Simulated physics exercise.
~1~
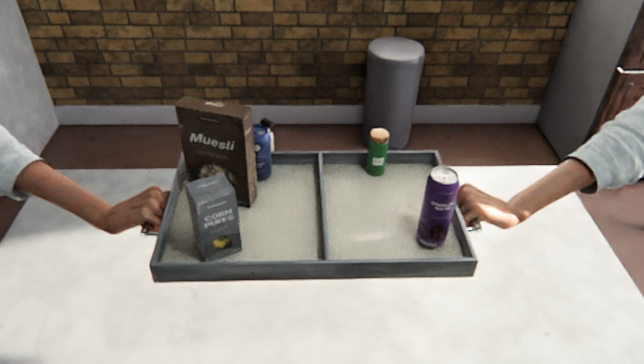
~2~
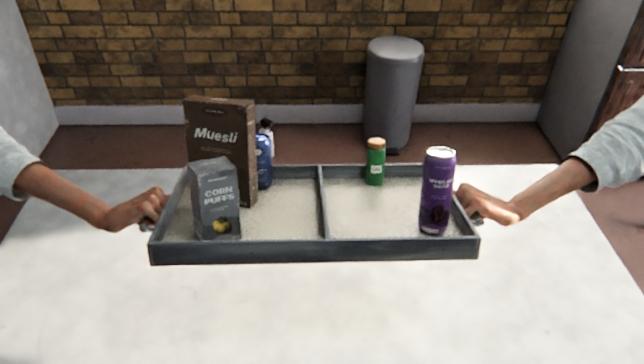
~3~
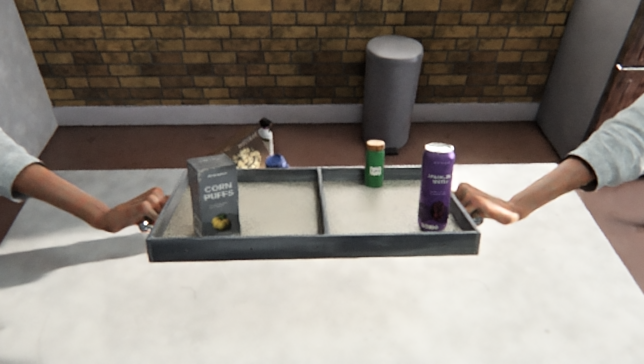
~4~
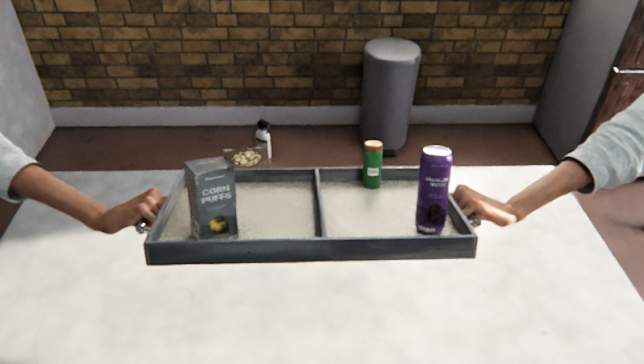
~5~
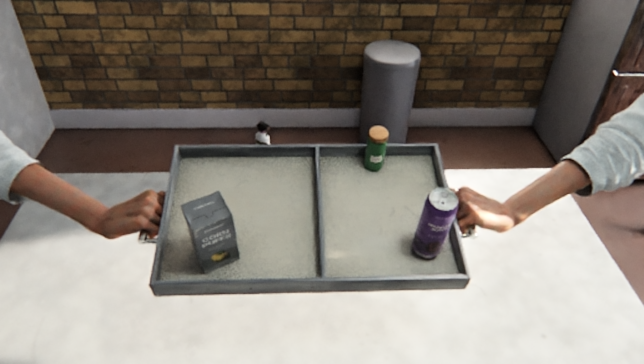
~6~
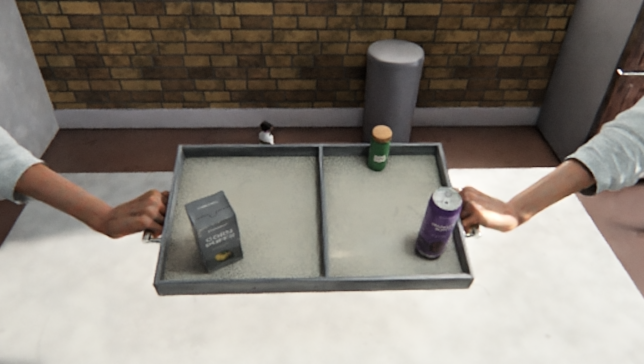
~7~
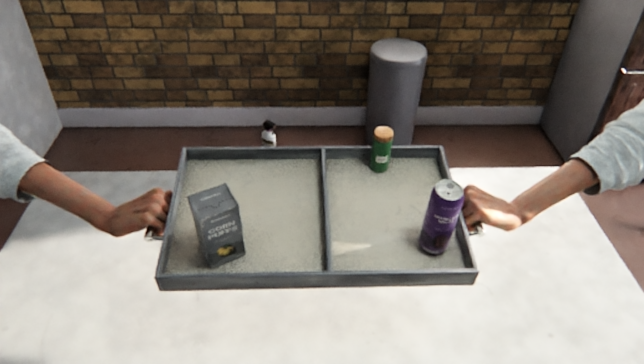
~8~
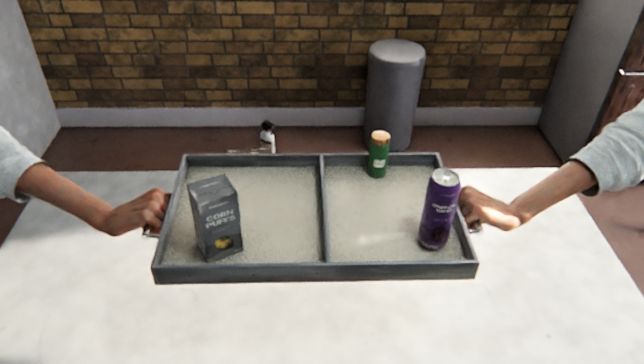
A divided grey tray, gripped at either end by two hands, tilts above a pale tabletop, seen from slightly above, with a brick wall and a grey bin behind. A tall brown muesli packet, a blue can and a grey carton stand on the left, a green shaker and a purple can on the right. The far edge dips, and the packet and blue can topple off the back. The tray then swings the other way, near edge down, while the remaining items hold their places. Finally it levels, with carton, shaker and purple can still upright aboard.
